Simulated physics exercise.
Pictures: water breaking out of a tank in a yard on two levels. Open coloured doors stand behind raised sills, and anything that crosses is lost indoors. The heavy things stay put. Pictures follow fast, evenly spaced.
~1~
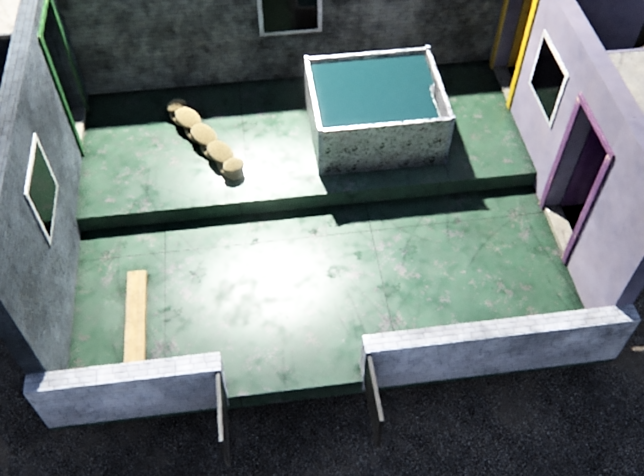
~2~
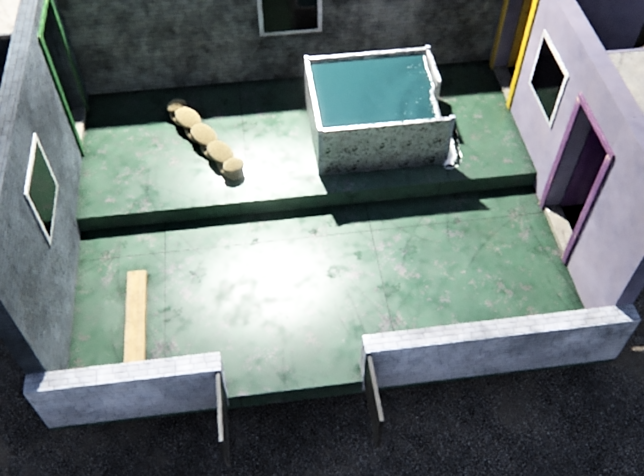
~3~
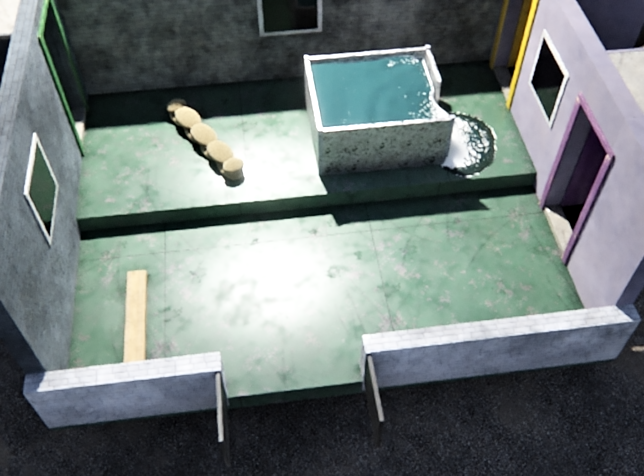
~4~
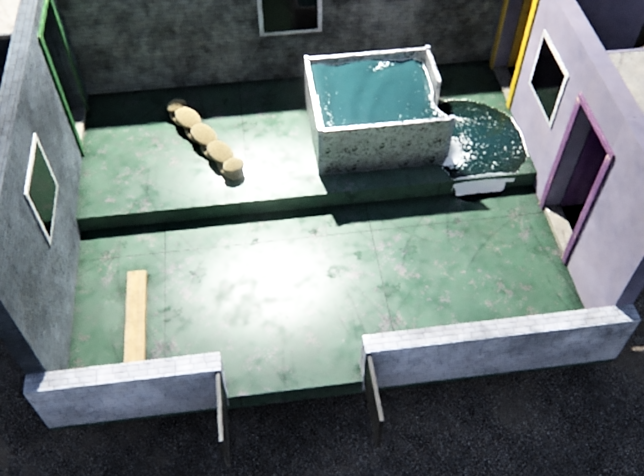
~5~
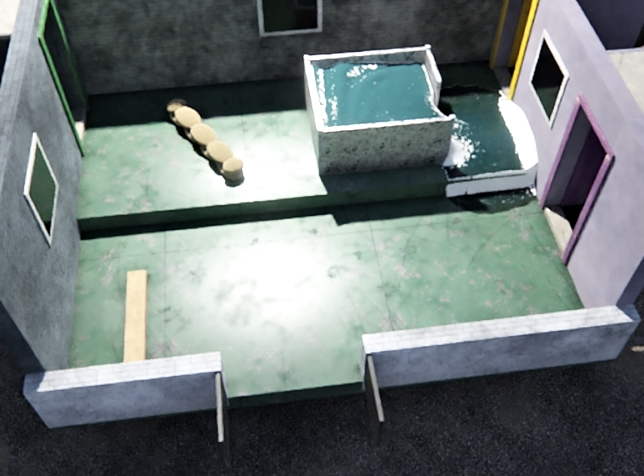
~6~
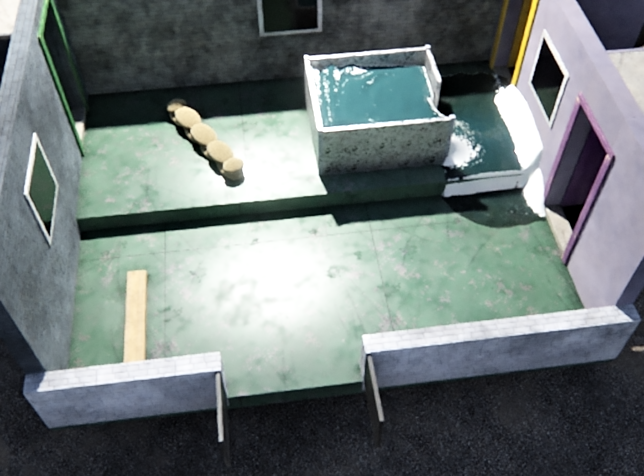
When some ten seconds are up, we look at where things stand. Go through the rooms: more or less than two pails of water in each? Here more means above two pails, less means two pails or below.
Yellow door: More; green door: Less; purple door: More.
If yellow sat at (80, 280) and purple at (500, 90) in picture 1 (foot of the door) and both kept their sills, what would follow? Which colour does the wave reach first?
The door marked purple.
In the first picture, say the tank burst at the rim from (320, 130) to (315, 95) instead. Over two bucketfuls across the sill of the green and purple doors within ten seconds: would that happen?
Well, the green door crosses the threshold, but the purple door comes up short.
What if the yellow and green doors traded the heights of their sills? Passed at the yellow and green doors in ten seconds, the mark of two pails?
The yellow door overshoots the limit, then the green door overshoots the limit.
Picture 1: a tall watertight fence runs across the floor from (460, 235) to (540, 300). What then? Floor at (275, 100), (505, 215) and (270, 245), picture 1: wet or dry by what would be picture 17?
Lab note - spot 1 parched, spot 2 inundated, spot 3 parched.
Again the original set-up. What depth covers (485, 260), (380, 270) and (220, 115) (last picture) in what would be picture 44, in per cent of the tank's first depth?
In the order asked, some 2, 4 and 10 in a hundred.
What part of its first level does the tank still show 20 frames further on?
Roughly 36 %.
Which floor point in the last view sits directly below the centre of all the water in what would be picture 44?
Somewhere around (350, 185) in the last view.
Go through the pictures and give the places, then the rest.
In the first picture, the water tank at (376, 91) is whole and still.
In the second picture, water pours out at (438, 130) and has run to (447, 166).
In the third picture, water pours out at (438, 131) and has run to (485, 129).
In the fourth picture, water pours out at (438, 132) and has run to (524, 150).
In the fifth picture, the front is at (534, 197), out from the gap at (438, 132).
In the sixth picture, water pours out at (438, 131) and has run to (543, 218).
A moment on, water covers 15 % of the floor; the yellow door under two buckets in, the green door not reached, the purple door under two buckets in.
Next, water covers 25 % of the floor; the yellow door over two buckets in, the green door not reached, the purple door over two buckets in.
Then, water covers 45 % of the floor; the yellow door far over two buckets in, the green door not reached, the purple door over two buckets in.
Later, water covers 75 % of the floor; the yellow door far over two buckets in, the green door wet at the sill, nothing in, the purple door over two buckets in.
In the end, water covers 90 % of the floor; the yellow door far over two buckets in, the green door wet at the sill, nothing in, the purple door over two buckets in.
